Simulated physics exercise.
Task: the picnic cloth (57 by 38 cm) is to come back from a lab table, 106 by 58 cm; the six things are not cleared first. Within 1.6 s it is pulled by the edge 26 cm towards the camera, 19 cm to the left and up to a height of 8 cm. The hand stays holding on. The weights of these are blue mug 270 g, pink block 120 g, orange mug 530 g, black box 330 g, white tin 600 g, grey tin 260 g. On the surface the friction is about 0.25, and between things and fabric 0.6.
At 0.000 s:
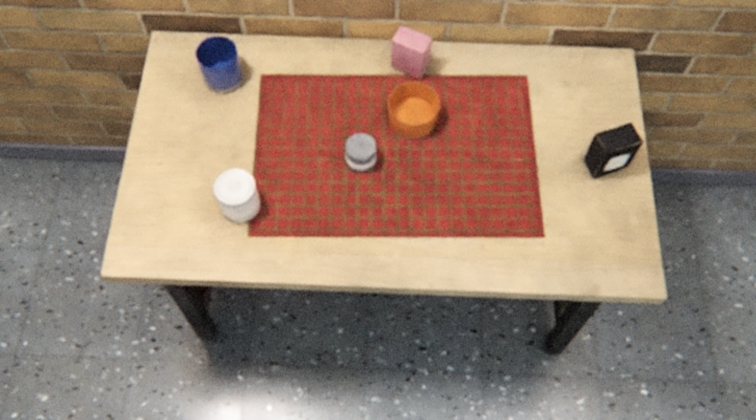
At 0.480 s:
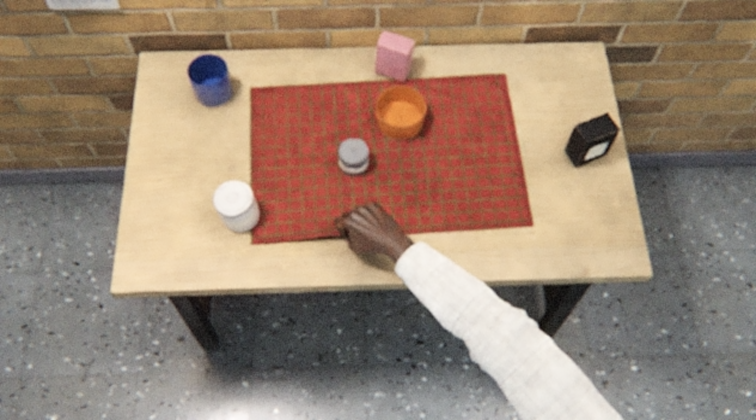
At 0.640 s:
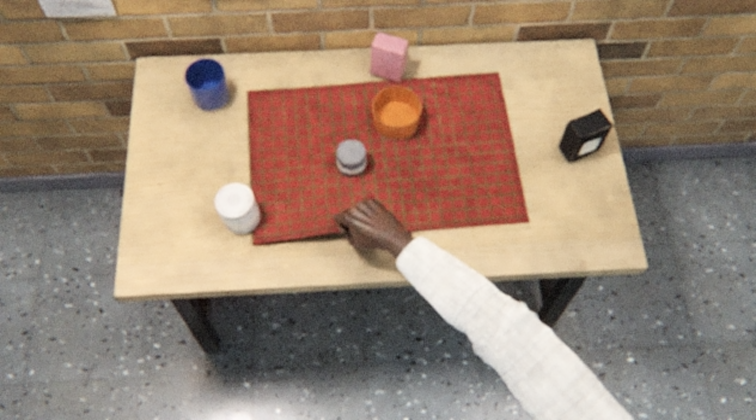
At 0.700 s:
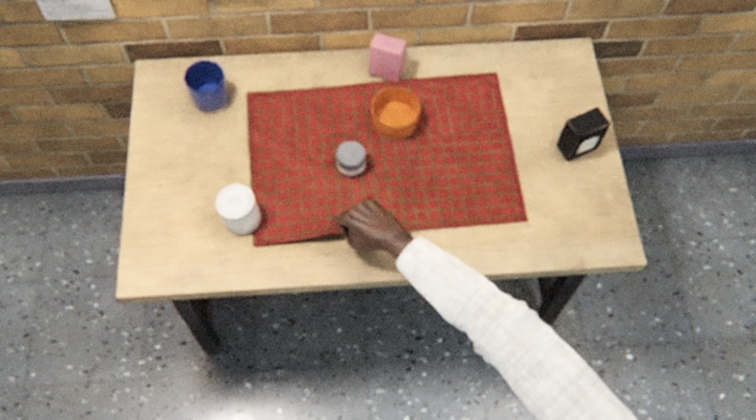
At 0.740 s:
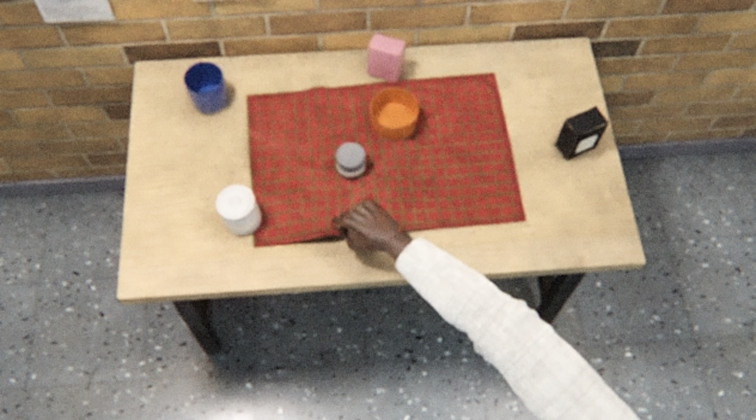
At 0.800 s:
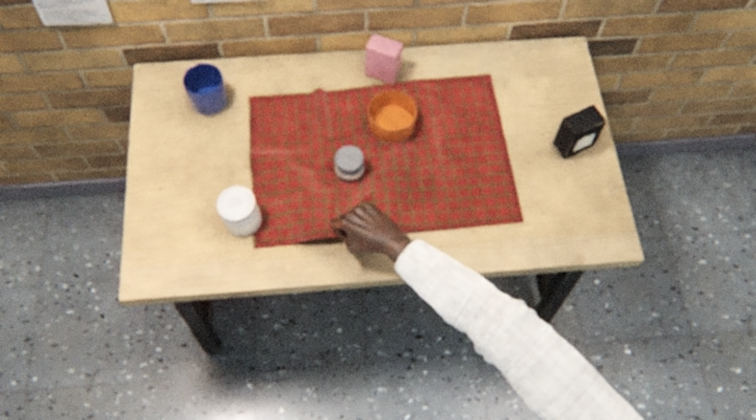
A hand reaches in, grips the red cloth's near edge and tugs slightly, wrinkling it.
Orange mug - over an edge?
No, it is going to keep its support.
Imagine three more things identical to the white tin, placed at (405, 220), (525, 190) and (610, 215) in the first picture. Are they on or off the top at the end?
Taking them one by one: Is lost, then is lost, then is left on top.
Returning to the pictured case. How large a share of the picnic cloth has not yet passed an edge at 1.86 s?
Roughly 60%.
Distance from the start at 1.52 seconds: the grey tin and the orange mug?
Approx. shift - grey tin: 20 cm; orange mug: 20 cm.
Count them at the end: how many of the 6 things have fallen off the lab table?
It adds up to 1.
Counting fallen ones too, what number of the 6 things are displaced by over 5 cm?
The total comes out at 3.
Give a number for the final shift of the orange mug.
I'd say around 35 cm for the orange mug.
By 1.2 s, 100 % of the picnic cloth is still over the top; orange mug 9 cm off its start, grey tin 10 cm off its start.
By 1.5 s, 80 % of the picnic cloth is still over the top; orange mug 20 cm off its start, grey tin 21 cm off its start, white tin on its side, 6 cm off its start.
By 1.9 s, 60 % of the picnic cloth is still over the top; orange mug 30 cm off its start at (340, 222), grey tin 30 cm off its start at (282, 274), white tin on its side, 13 cm off its start at (185, 241).
By 2.2 s, 45 % of the picnic cloth is still over the top; orange mug 36 cm off its start, grey tin 36 cm off its start, white tin on its side, 19 cm off its start.
By 3.8 s, 40 % of the picnic cloth is still over the top; orange mug 37 cm off its start at (323, 252), white tin over the edge, grey tin 35 cm off its start at (271, 303).
